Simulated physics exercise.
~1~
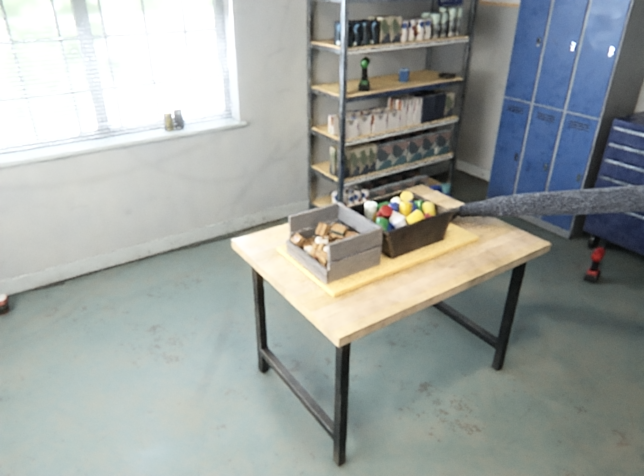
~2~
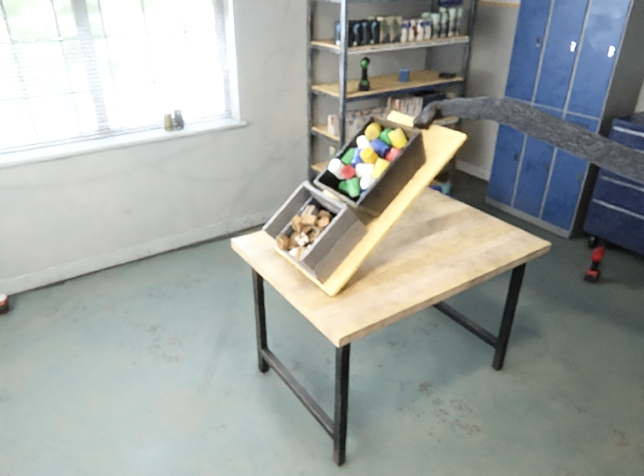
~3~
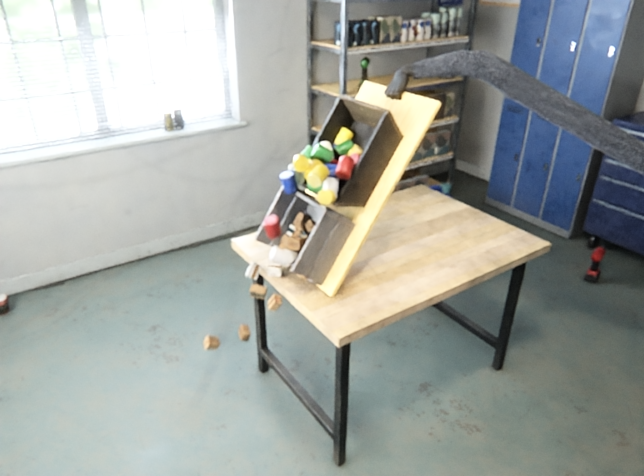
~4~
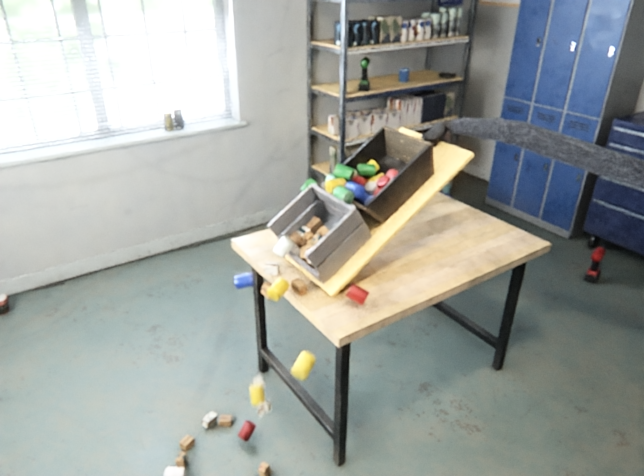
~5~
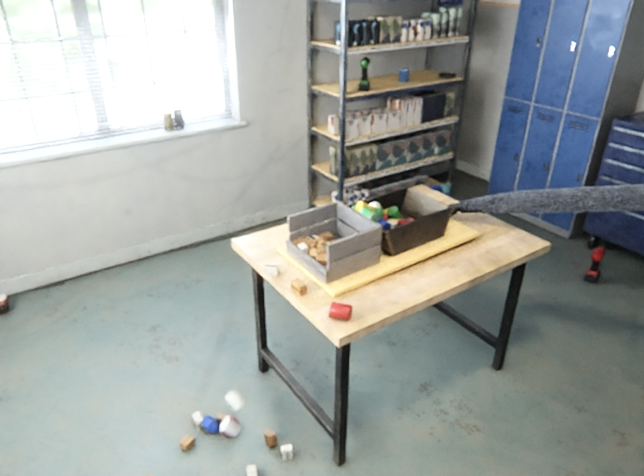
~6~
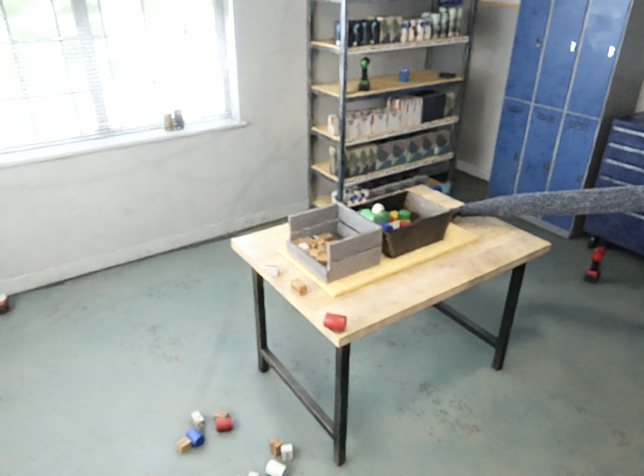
Two open crates, a grey one holding small brown parcels and a black one behind it holding colourful jars, sit on a plywood board atop a wooden table. The fixed view looks down into a workshop with a bright window at left, stocked shelves behind and blue lockers at right. A dark, hose-like arm lifts the board's right side, tilting both crates steeply leftward. Parcels spill over the table's edge, and jars tumble after them. The arm lowers the board flat again. Several pieces lie scattered on the floor, a red jar rests on the table, and both crates remain partly filled.
